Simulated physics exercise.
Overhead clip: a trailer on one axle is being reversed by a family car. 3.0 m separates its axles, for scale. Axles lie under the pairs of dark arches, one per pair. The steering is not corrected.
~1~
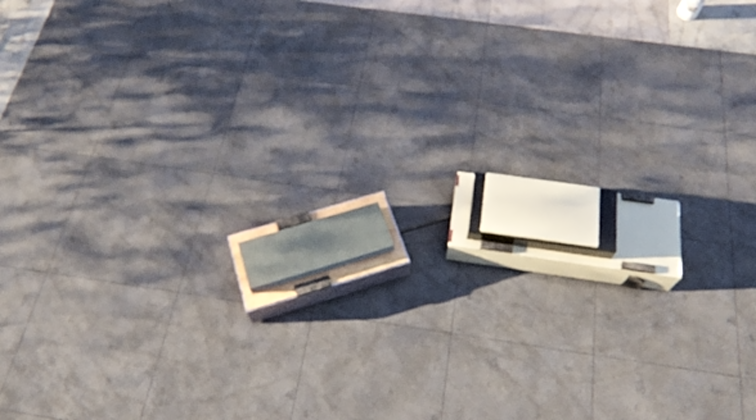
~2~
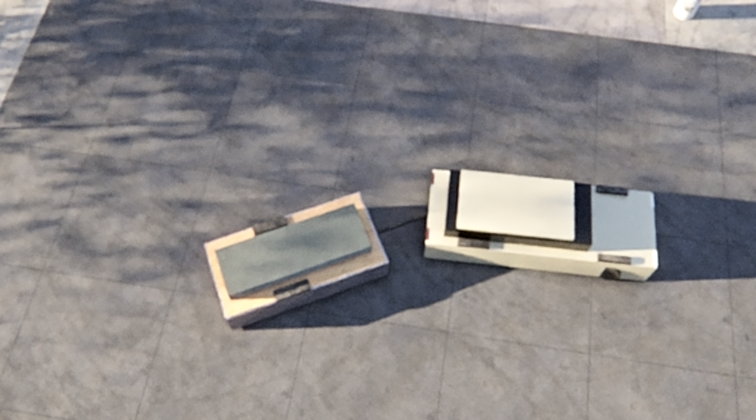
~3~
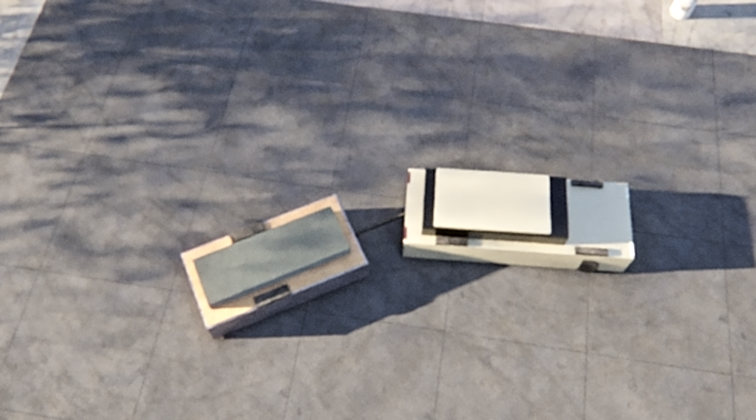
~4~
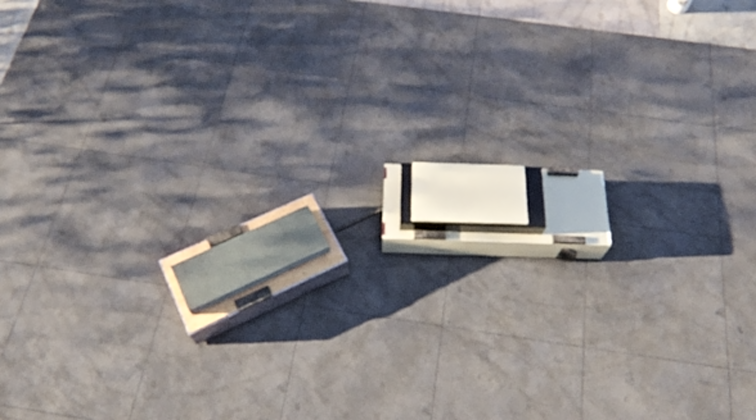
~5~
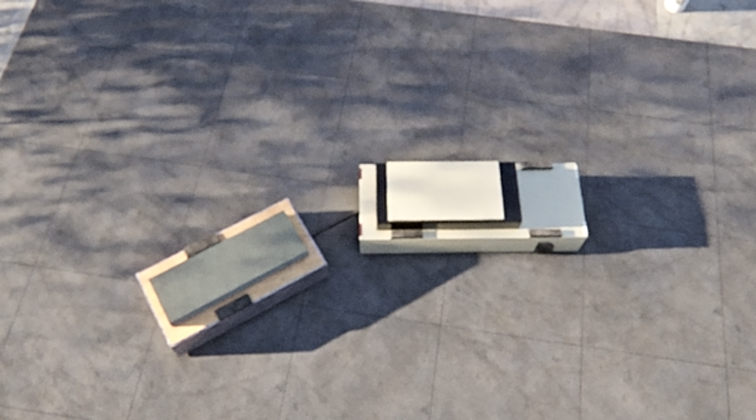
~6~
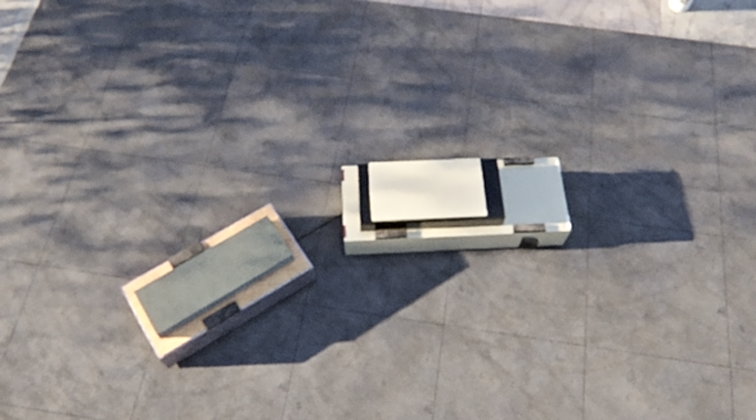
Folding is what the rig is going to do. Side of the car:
Right.
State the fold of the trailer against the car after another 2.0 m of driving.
It ends up around 35 degrees to the car's right.
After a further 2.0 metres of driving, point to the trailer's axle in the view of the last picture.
The axle sits near (129, 341).
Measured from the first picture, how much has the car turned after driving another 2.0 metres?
The heading has changed by about 22° since the first picture.
After another 2.0 m, the tail is 36° to the car's right, the car has turned 22° and the trailer's axle is at (129, 341) of the last picture.
After another 4.1 m, the tail is 45° to the car's right, the car has turned 33° and the trailer's axle is at (73, 414) of the last picture.
After another 6.1 m, the tail is 60° to the car's right, the car has turned 43° and the trailer's axle is out of the picture; it has jack-knifed.
